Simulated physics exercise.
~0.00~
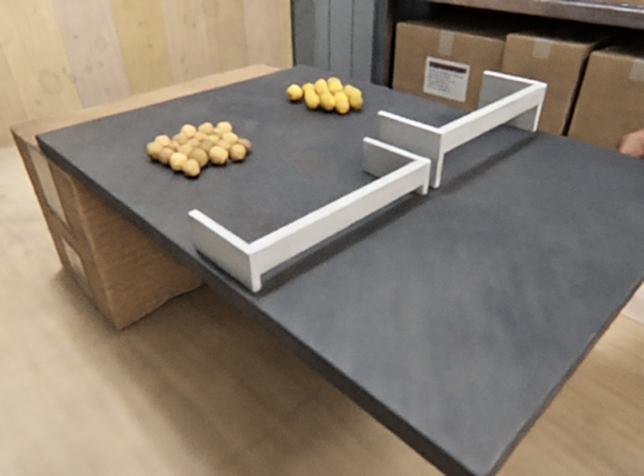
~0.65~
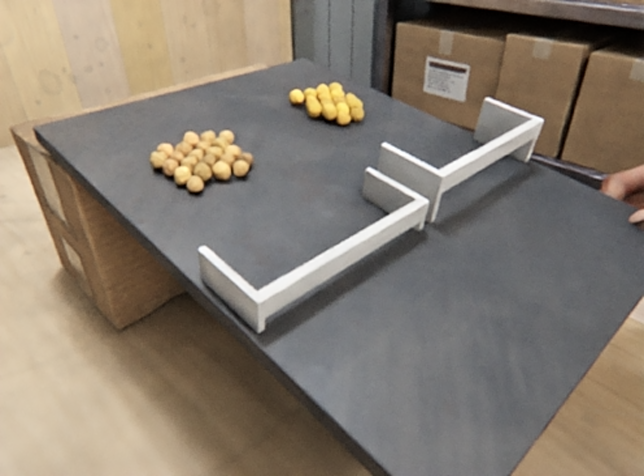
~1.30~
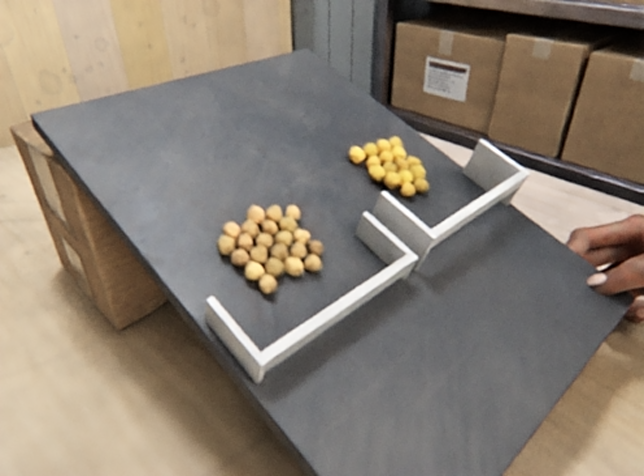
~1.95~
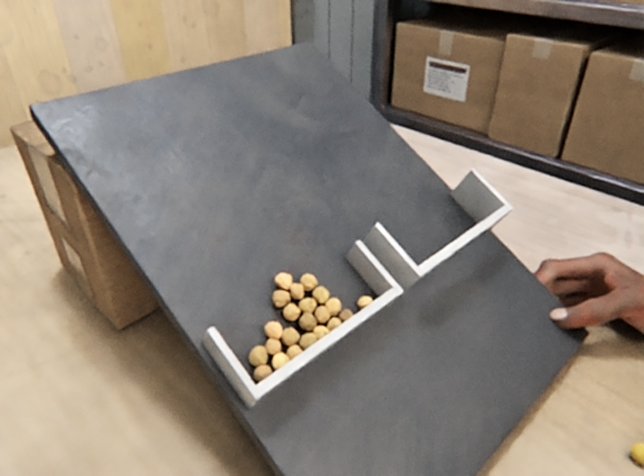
Small tan and yellow balls rolling down a tilting dark board, the tan ones piling behind a white gate, the yellow ones getting past theirs.
